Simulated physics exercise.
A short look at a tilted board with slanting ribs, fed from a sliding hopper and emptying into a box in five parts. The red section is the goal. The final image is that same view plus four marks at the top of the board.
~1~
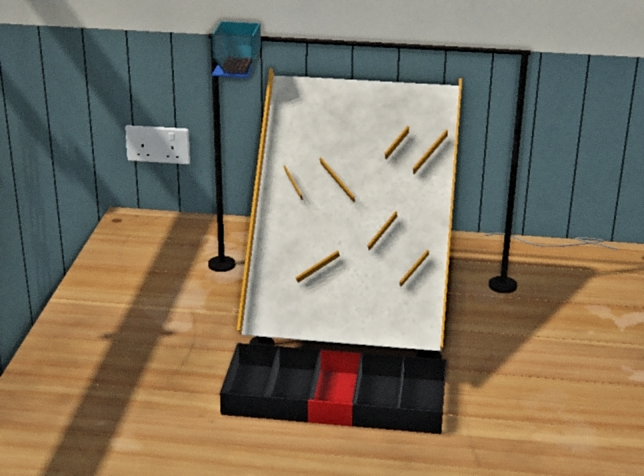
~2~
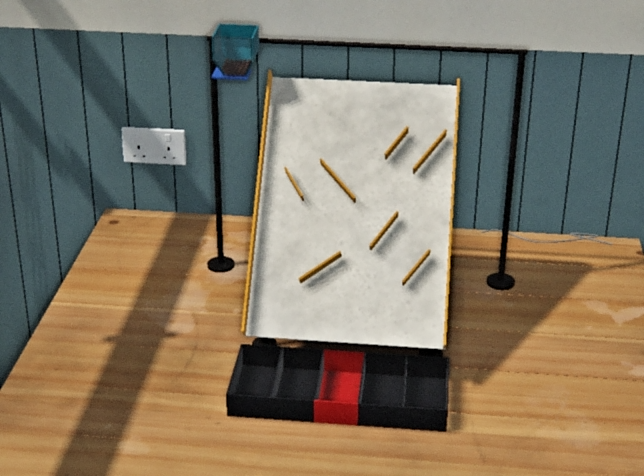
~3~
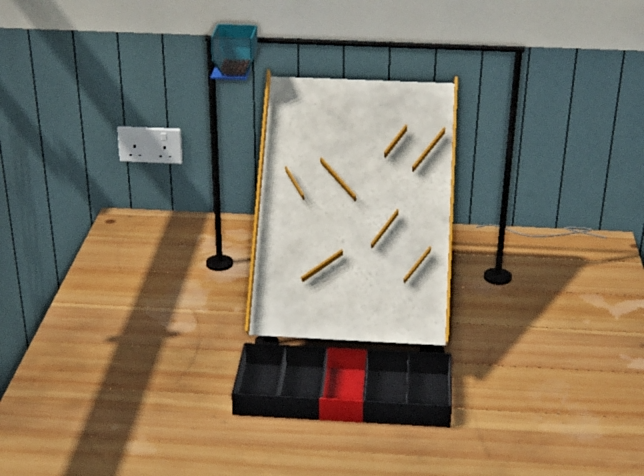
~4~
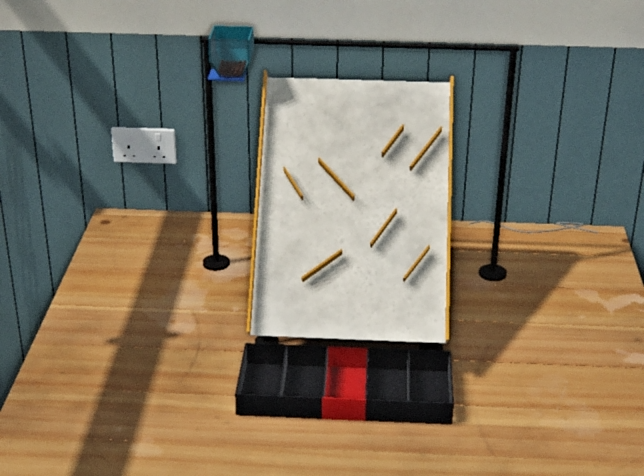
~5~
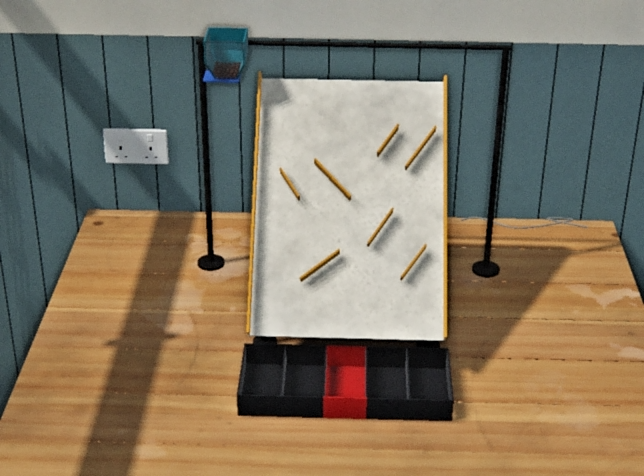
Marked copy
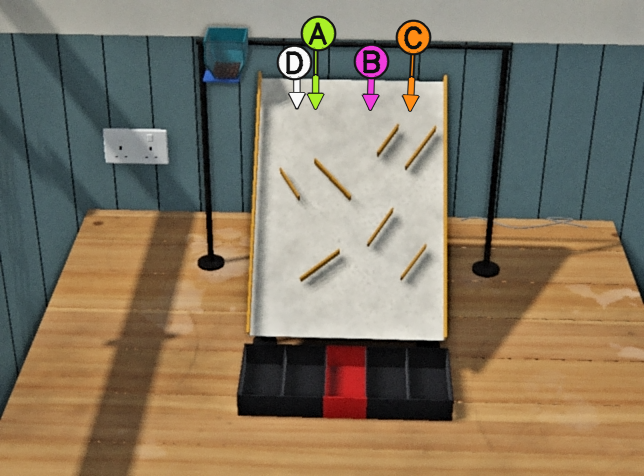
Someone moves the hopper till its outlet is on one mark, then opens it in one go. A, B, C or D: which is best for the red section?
B.
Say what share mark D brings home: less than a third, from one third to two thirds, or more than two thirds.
It is less than a third.
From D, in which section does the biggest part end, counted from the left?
It is the first one.
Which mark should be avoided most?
That is mark D.
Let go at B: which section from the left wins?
It is the third one.
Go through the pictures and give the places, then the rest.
The first frame shows hopper at (238, 66), chocolate balls, door shut.
The second frame shows ribs (385, 154) to (408, 126), (413, 169) to (446, 129), (285, 167) to (302, 196).
The third frame shows ribs (320, 158) to (355, 196), (371, 244) to (398, 209), (301, 278) to (342, 250).
The fourth frame shows ribs (404, 278) to (429, 245).
The fifth frame shows red section at (345, 406), number 3 of 5 from the left.
On the marked copy, mark A meets the board at (315, 103); mark B meets the board at (370, 104); mark C meets the board at (410, 105); mark D meets the board at (296, 102).
Choosing A, about a quarter in the red section, about two thirds in other sections, a small part outside the box.
Choosing B, about half in the red section, about a third in other sections, a small part outside the box.
Choosing C, a small part in the red section, about two thirds in other sections, about a quarter outside the box.
Choosing D, a stray few in the red section, most in other sections, a small part outside the box.
